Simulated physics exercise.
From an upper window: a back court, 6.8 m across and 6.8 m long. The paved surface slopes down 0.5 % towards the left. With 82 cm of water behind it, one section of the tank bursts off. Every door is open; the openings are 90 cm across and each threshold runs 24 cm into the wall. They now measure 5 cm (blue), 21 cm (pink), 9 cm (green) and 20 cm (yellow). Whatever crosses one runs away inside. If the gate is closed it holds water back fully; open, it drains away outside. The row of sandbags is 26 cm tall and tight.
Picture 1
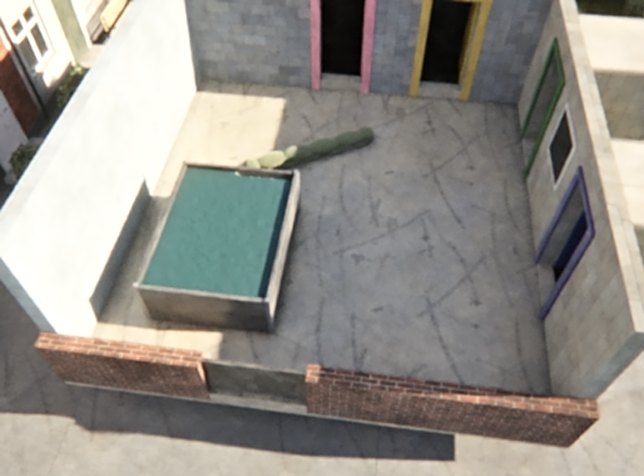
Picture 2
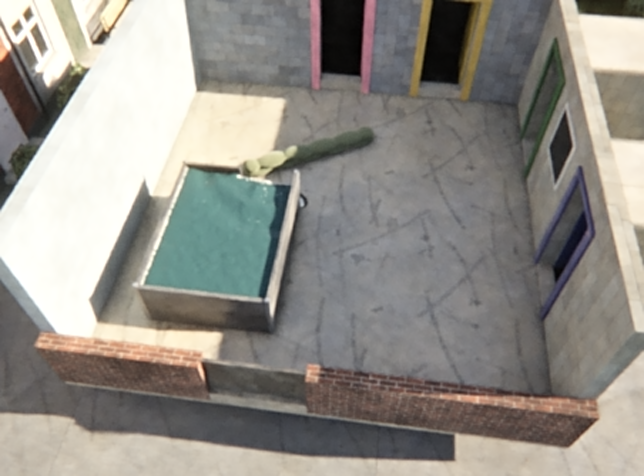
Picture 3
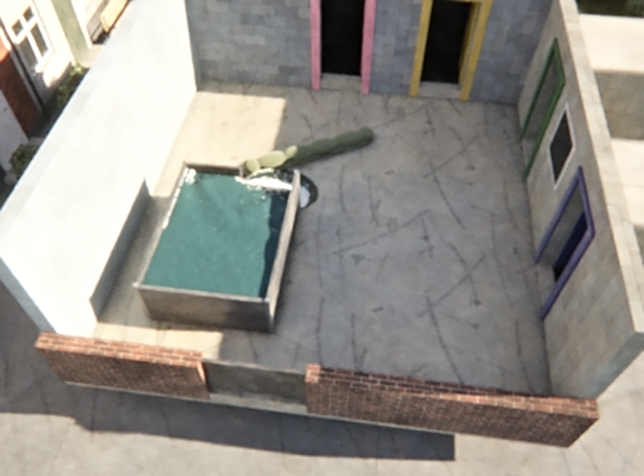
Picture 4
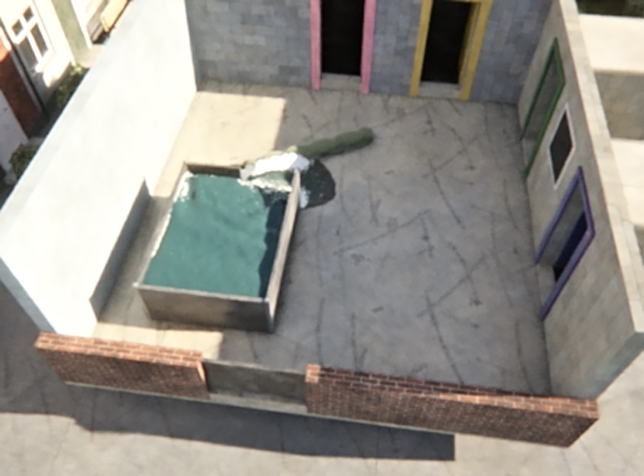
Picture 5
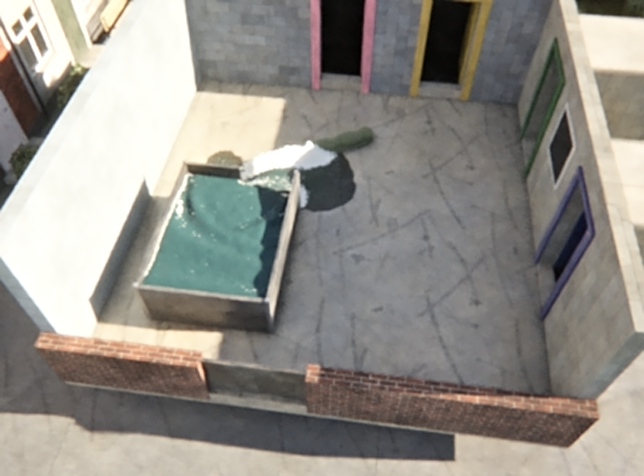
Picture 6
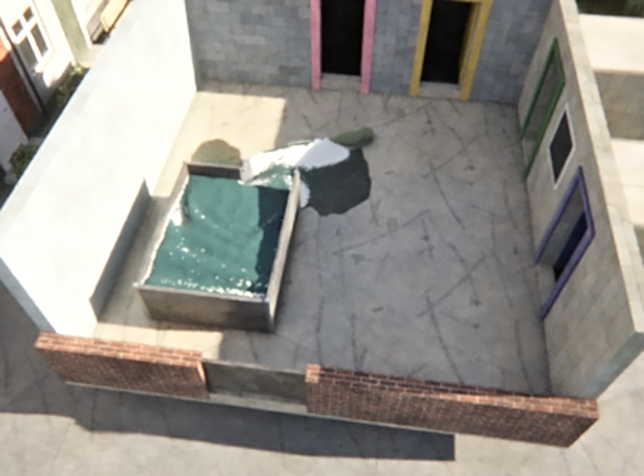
The clip shows a walled court with a tank of green water, seen from above; water breaks out at the tank's far side, foaming white, and a dark wet patch spreads across the paving while the surface inside ripples.
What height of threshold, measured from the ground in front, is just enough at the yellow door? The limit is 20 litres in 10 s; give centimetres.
It would have to be roughly 9.5 cm high.
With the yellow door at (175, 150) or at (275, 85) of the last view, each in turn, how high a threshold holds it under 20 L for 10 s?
About 9.5 and 10.5 cm.
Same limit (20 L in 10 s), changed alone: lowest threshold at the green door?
About 22 cm at green.
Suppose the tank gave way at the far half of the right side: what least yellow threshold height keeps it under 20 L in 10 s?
About 12.0 cm.
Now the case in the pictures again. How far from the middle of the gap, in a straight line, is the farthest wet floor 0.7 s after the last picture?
Roughly 4.0 m.
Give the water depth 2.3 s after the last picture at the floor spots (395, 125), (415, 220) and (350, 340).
About 2, 1 and 0 cm.
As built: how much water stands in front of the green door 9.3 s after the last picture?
Roughly 10.0 cm deep.
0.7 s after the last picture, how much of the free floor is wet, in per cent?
Near 30 per cent is wet.
Then, 0.7 s after the last picture water covers 30 % of the floor, deepest (57 cm) near (277, 174); it has not reached the yellow door.
Then, 2.3 s after the last picture water covers 60 % of the floor, deepest (39 cm) near (277, 174); 11 cm at the yellow door, 0 litres in over its 20 cm threshold.
Then, 9.3 s after the last picture water covers 90 % of the floor, deepest (14 cm) near (196, 92); 7 cm at the yellow door, 0 litres in over its 20 cm threshold.
At the yellow door as built, the water peaked near 14 cm, 3.7 s after the last picture.
With a threshold of 8 cm, 37 litres would have come in within the 10 s; with 10.5 cm, 12 litres. So under 20 litres takes about 9.5 cm.
